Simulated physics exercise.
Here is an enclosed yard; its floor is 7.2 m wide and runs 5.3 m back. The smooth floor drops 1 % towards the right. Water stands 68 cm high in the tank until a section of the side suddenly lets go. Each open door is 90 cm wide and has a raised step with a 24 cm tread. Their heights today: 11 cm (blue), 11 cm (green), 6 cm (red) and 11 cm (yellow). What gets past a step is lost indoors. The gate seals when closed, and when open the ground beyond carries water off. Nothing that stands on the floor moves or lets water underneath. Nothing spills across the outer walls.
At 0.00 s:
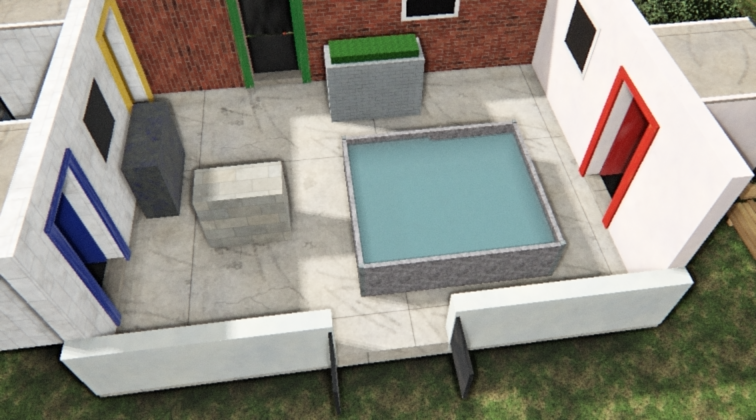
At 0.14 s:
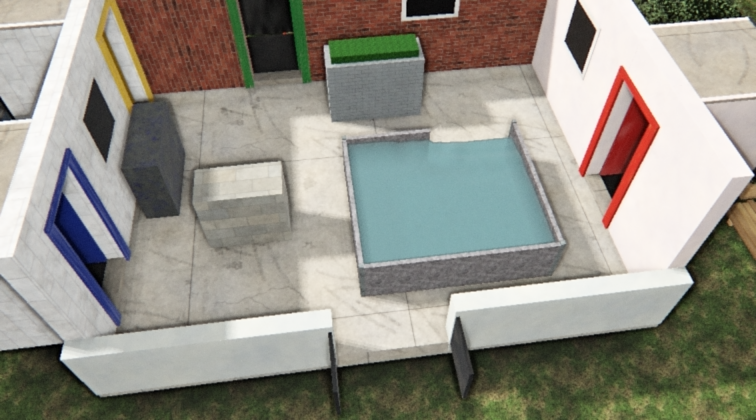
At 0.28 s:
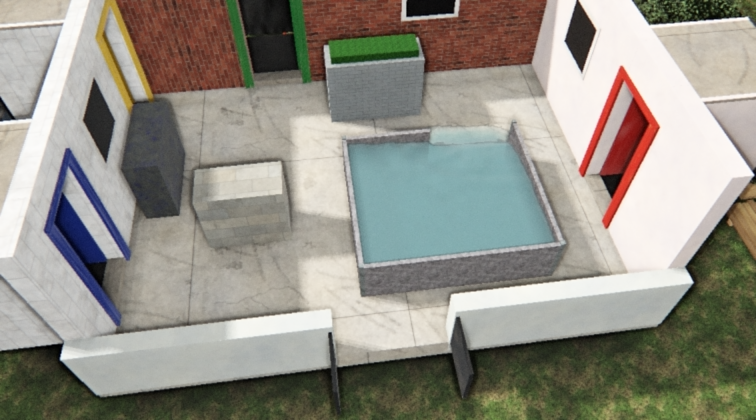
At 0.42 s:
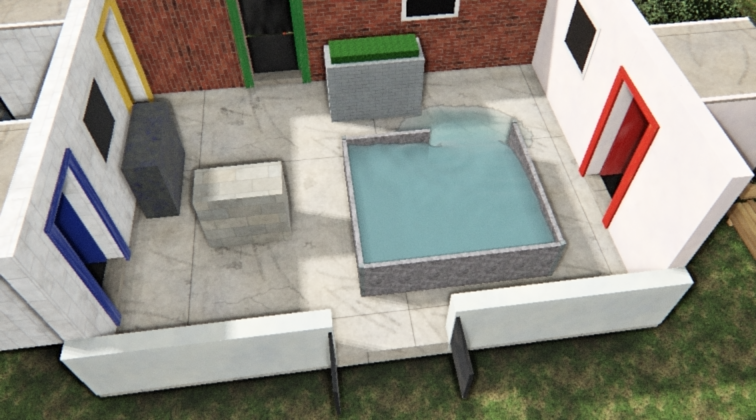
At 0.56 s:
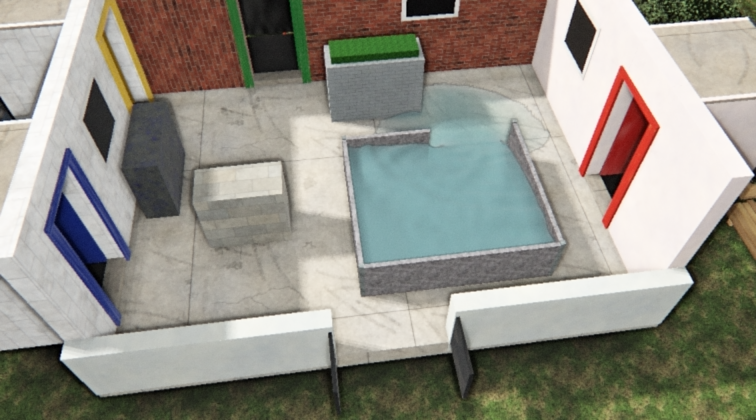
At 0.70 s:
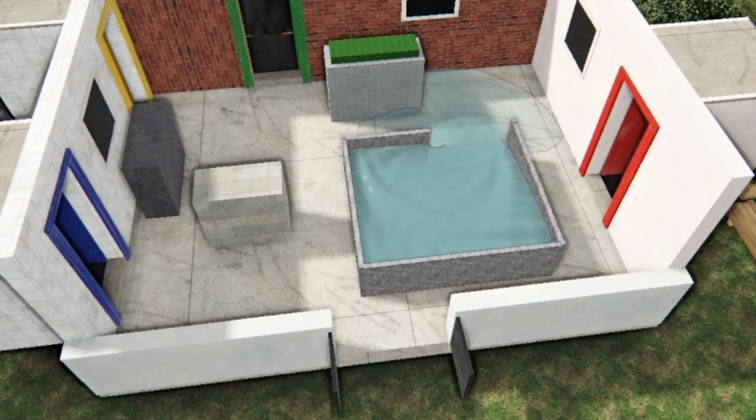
Water pours through a gap in the far wall of a grey stone tank and spreads in a thin, pale sheet across the paving behind it, towards the brick wall and the planter. The small walled yard, seen from high above its front by a still camera, has blue and yellow doorframes left, green at the back and red right. A dark cabinet and a pale block stand left of the tank.
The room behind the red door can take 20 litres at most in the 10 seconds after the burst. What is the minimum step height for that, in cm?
Close to 16 cm is just enough.
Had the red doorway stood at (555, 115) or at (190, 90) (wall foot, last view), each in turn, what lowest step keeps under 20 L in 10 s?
Roughly 27 and 11.0 cm.
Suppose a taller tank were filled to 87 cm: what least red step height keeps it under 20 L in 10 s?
About 22 cm.
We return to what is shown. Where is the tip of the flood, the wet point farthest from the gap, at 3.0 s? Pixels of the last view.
At about (173, 95).
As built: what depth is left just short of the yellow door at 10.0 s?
Roughly 10.5 cm deep.
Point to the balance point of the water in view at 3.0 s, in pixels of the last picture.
At about (445, 161).
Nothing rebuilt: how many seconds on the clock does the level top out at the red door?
At about 9.5 s.
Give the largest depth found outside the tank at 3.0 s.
Up to some 45 cm.
After 1.4 s water covers 25 % of the floor, deepest (56 cm) near (524, 67); it has not reached the red door.
After 3.0 s water covers 50 % of the floor, deepest (45 cm) near (421, 101); 5 cm at the red door, 0 litres in over its 6 cm step.
After 10.0 s water covers 100 % of the floor, deepest (18 cm) near (631, 303); 17 cm at the red door, 129 litres in over its 6 cm step.
At the red door as built, the water arrived by 2.9 s and peaked near 18 cm at 9.4 s.
With a step of 14 cm, 37 litres would have come in within the 10 s; with 19 cm, 7 litres. So under 20 litres takes about 16 cm.
